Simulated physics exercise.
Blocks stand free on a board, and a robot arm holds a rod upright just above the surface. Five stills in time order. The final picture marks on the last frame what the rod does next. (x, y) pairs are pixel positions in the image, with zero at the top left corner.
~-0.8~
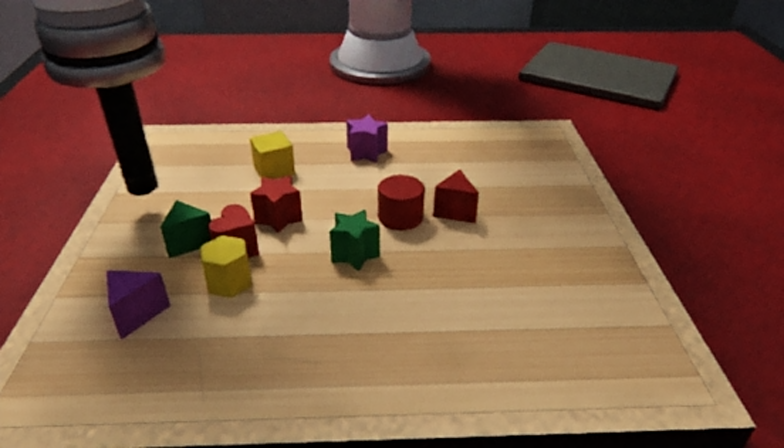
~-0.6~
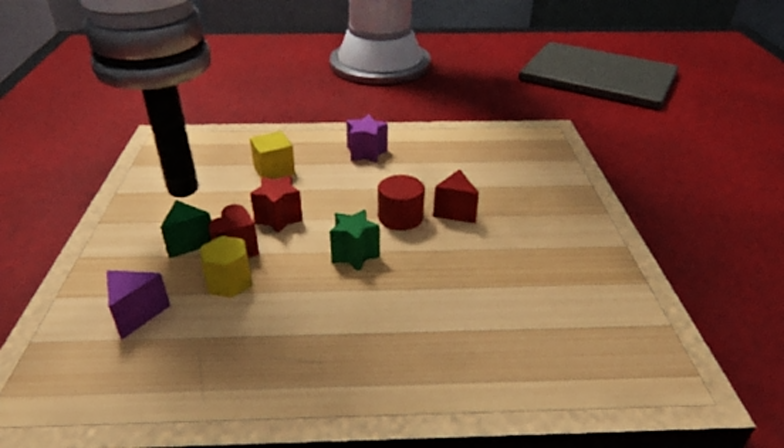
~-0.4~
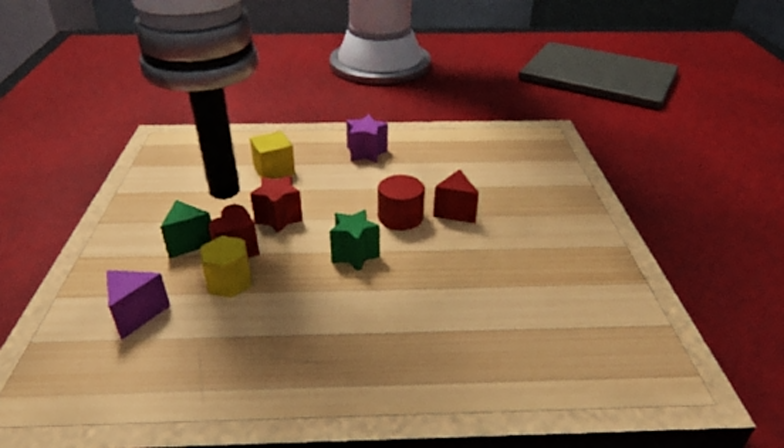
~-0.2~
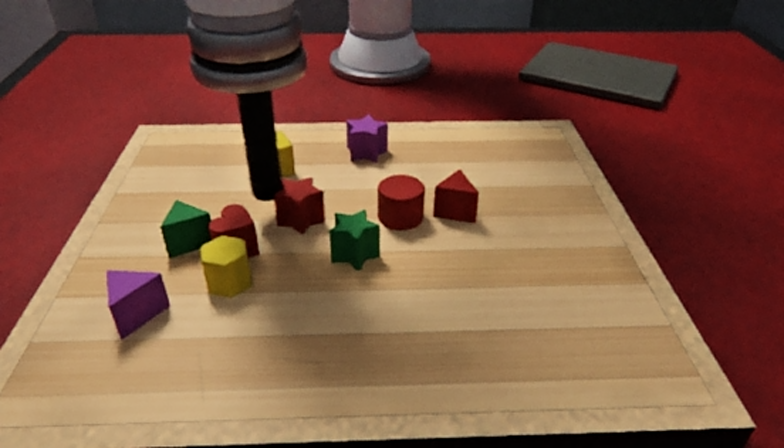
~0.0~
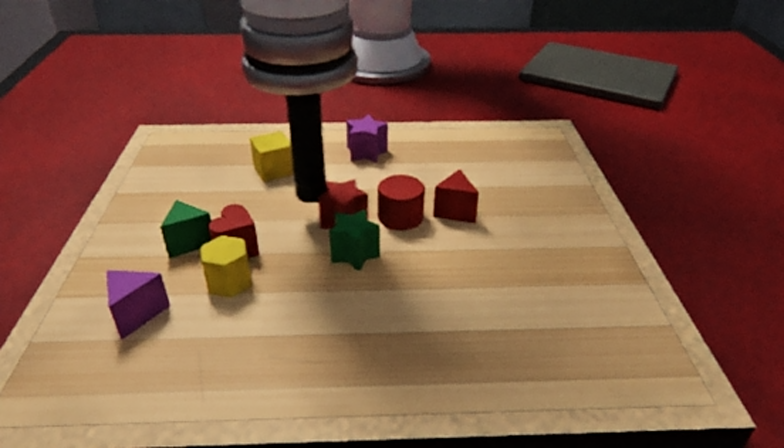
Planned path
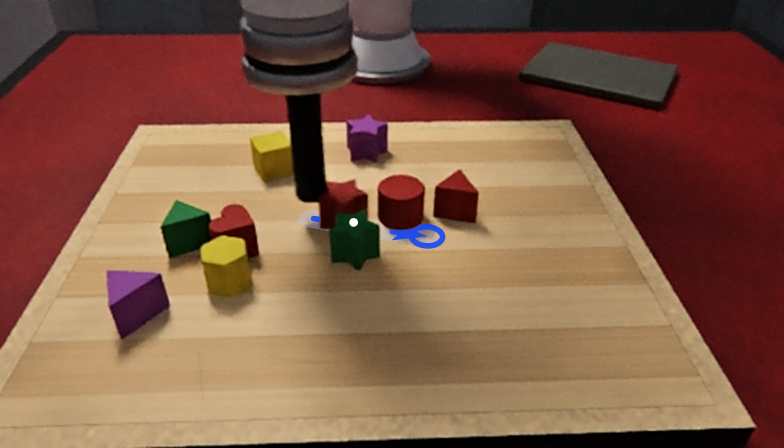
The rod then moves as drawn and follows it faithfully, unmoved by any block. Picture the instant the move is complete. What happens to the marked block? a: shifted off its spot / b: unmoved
My pick is b.
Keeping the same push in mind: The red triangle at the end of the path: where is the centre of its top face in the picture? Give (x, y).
The answer is (514, 173).
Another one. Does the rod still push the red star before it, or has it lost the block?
My prediction: In front.
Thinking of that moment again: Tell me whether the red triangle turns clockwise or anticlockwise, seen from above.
If we look at it from overhead, the red triangle pivots counter-clockwise.
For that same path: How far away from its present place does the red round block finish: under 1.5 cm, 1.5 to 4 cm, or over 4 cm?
Over 4 cm.
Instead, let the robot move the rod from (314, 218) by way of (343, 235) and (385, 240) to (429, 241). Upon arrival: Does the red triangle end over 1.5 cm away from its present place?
Final answer: Yes.
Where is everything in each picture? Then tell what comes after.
The first frame shows lower end of the rod (143, 189), tops of blocks, red star (275, 187), green star (354, 222), red round block (401, 186), red triangle (458, 182).
The second frame shows rod (184, 190), blocks as before.
The third frame shows rod (225, 192), blocks as before.
The fourth frame shows rod (268, 194), red star (298, 189).
The fifth frame shows rod (312, 196), red star (342, 191), green star (354, 222), red round block (401, 186), red triangle (458, 182).
The drawn path runs from (314, 218) to (427, 236); the dot is on the green star.
What follows on the original path. One third of the way, rod (349, 202); red star (382, 197); red round block (418, 186); red triangle (464, 181).
Two thirds of the way, rod (388, 208); red star (423, 201), turned 15° anticlockwise; red round block (453, 186); red triangle (488, 180), turned 50° anticlockwise.
At the end, rod (428, 213); red star (464, 202), turned 25° anticlockwise; green star not moved; red round block (484, 183); red triangle (514, 173), turned 65° anticlockwise.
